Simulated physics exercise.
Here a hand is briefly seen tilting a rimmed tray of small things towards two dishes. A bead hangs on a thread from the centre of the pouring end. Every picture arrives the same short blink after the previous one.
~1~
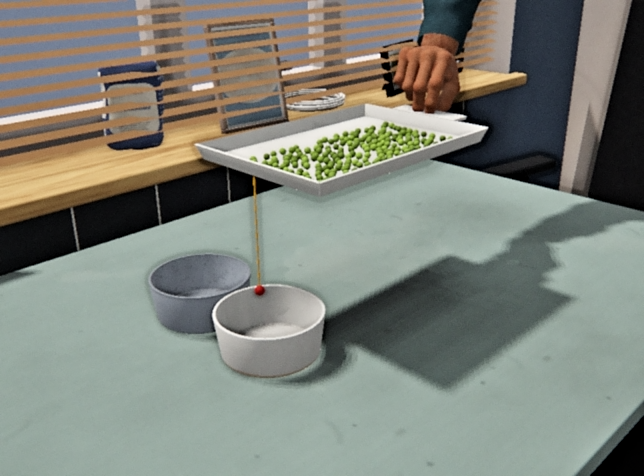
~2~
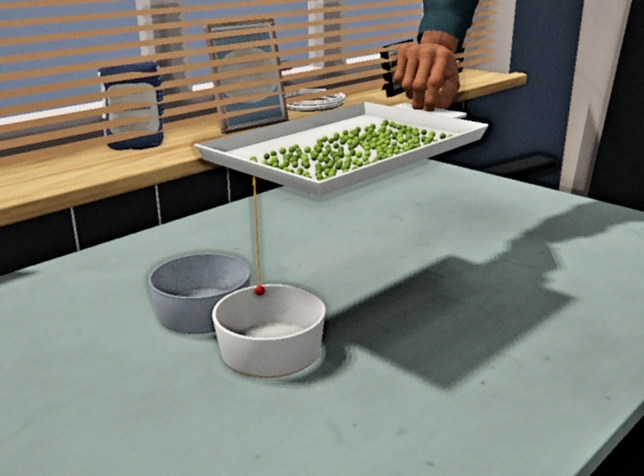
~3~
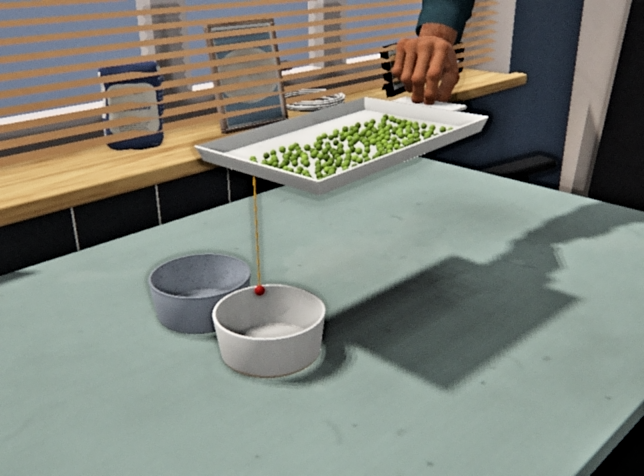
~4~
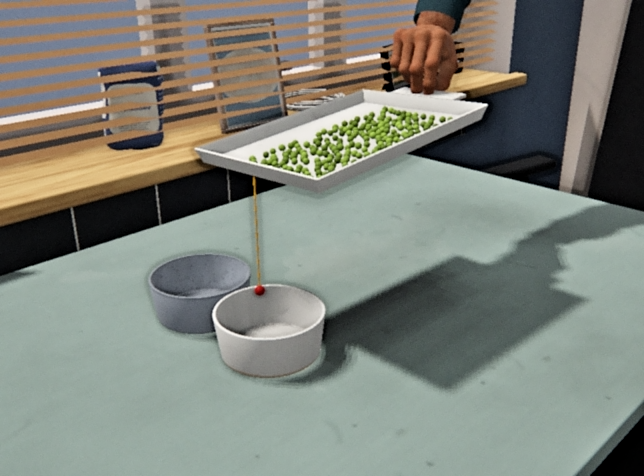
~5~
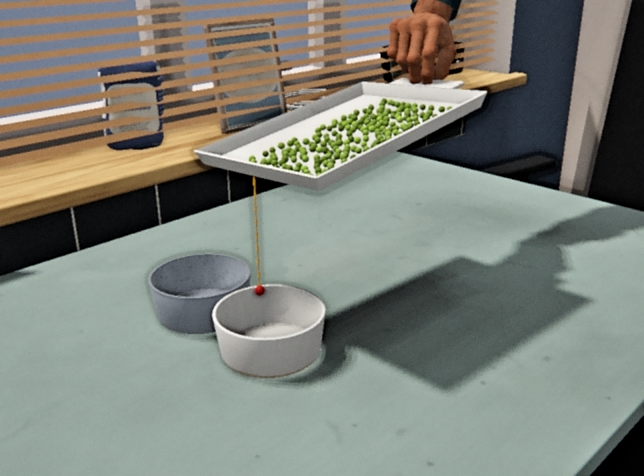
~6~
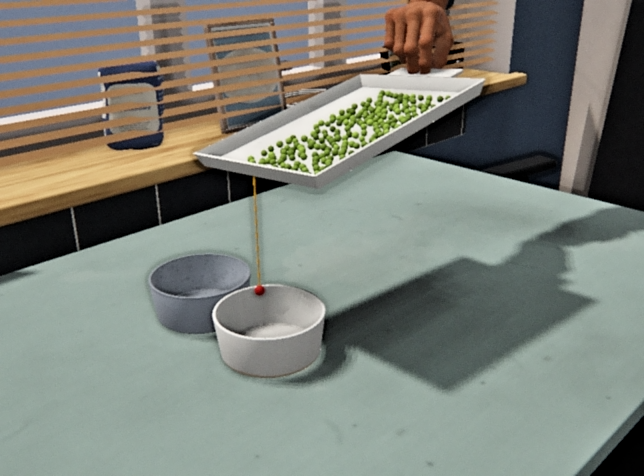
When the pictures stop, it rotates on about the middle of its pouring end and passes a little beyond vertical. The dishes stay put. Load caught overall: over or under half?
Over.
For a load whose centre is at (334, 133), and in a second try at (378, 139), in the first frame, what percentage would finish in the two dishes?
You'd get 90 % the first time and 90 % the second.
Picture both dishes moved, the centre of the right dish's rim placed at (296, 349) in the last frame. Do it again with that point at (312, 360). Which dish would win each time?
The one at left the first time, the one at left the second.
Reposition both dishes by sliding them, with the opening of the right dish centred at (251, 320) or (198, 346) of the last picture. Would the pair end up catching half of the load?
For the two tries in order: Exceeding half, not as much as half.
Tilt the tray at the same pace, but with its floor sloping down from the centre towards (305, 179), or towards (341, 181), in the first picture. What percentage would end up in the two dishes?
20 % then 10 %, roughly.
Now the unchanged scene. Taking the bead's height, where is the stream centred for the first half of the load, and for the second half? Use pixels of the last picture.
Early half: (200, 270); late half: (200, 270).
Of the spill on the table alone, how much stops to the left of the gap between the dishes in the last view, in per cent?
100 %, roughly.
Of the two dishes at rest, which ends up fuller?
The fuller one is the left side.
Soon, tray tipped steeply; nearly all on the tray; a small part in the left dish; a stray few in the air.
A while on, tray tipped right over; a stray few on the tray; a small part in the right dish; most in the left dish; a small part outside both; a small part in the air.
Towards the end, tray tipped past a quarter turn; a small part in the right dish; most in the left dish; a small part outside both.
Finally, tray tipped past a quarter turn; a small part in the right dish; most in the left dish; a small part outside both.
